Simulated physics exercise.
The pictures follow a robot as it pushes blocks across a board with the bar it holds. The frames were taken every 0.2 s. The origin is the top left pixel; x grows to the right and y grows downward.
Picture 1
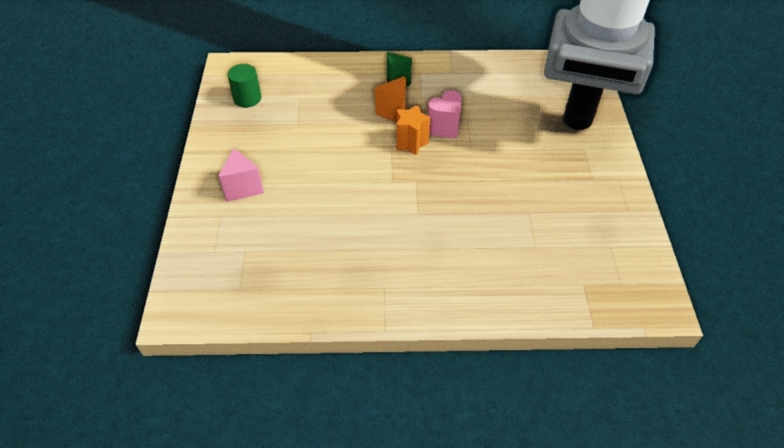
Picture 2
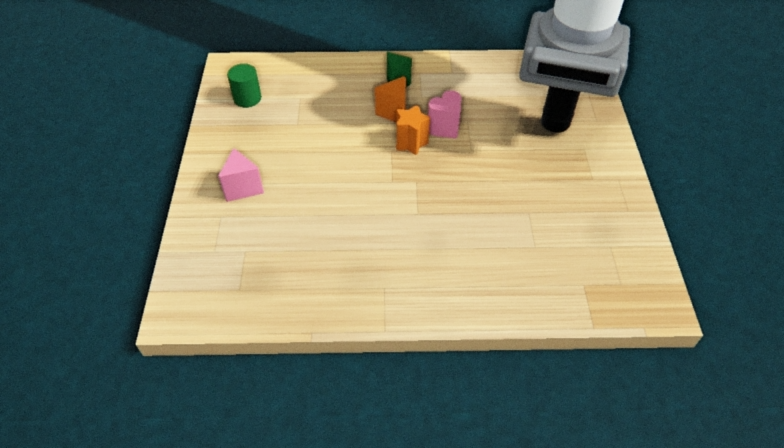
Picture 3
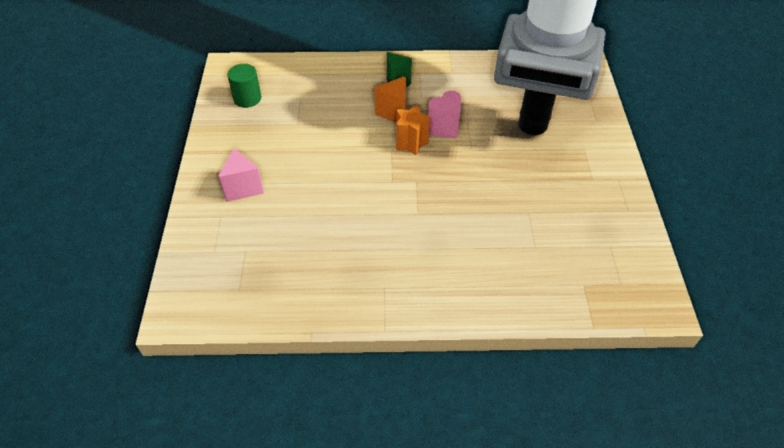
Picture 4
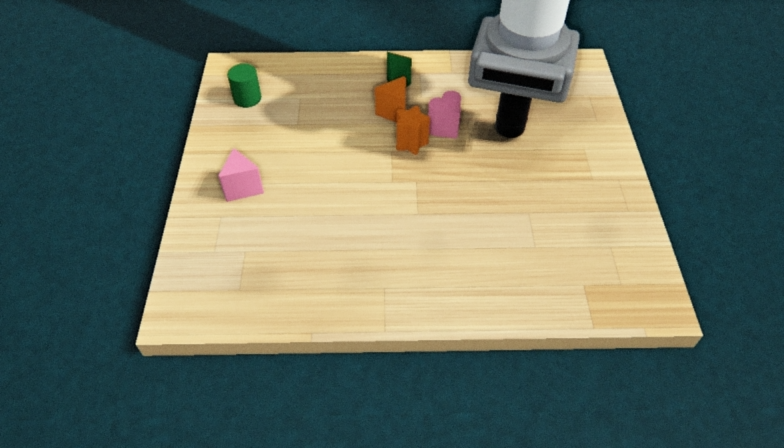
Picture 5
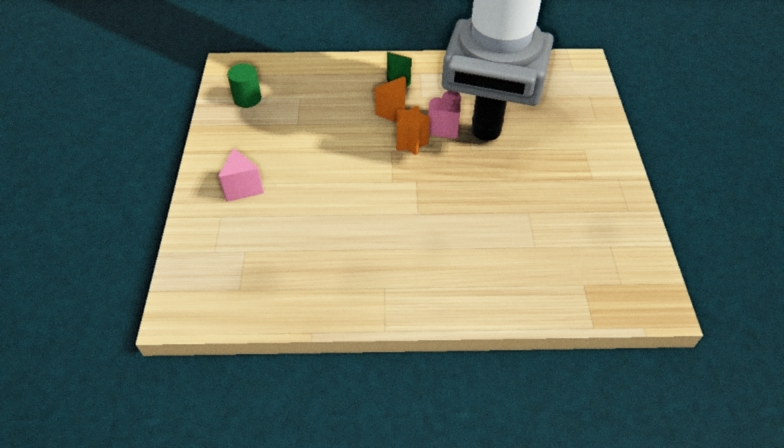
A robot arm slides its black bar left across the board toward the still blocks.
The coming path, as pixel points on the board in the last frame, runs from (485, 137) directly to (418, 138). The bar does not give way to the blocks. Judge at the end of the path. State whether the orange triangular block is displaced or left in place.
Once the bar is done, the orange triangular block remains in the old spot.
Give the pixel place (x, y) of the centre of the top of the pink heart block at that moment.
Answer: (420, 92).
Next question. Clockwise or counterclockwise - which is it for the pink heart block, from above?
It is turned clockwise.
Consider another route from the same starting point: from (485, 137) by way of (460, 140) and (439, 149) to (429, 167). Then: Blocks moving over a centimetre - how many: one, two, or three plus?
Count: One.
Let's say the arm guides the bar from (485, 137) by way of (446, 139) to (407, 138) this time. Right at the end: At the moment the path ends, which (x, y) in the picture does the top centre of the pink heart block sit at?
It should be at about (421, 92).
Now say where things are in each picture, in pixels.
The first picture shows bar's lower end (577, 121); orange triangular block (395, 87); orange star block (412, 117); pink heart block (447, 102).
The second picture shows bar (555, 123); blocks still.
The third picture shows bar (533, 126); blocks still.
The fourth picture shows bar (510, 129); blocks still.
The fifth picture shows bar (486, 131); orange triangular block (395, 87); orange star block (412, 117); pink heart block (447, 102).
On the path given first. Halfway along, bar (451, 133); pink heart block (432, 98), turned 45° clockwise.
At the end, bar (418, 133); orange triangular block still; orange star block (393, 121); pink heart block (420, 92), turned 75° clockwise.
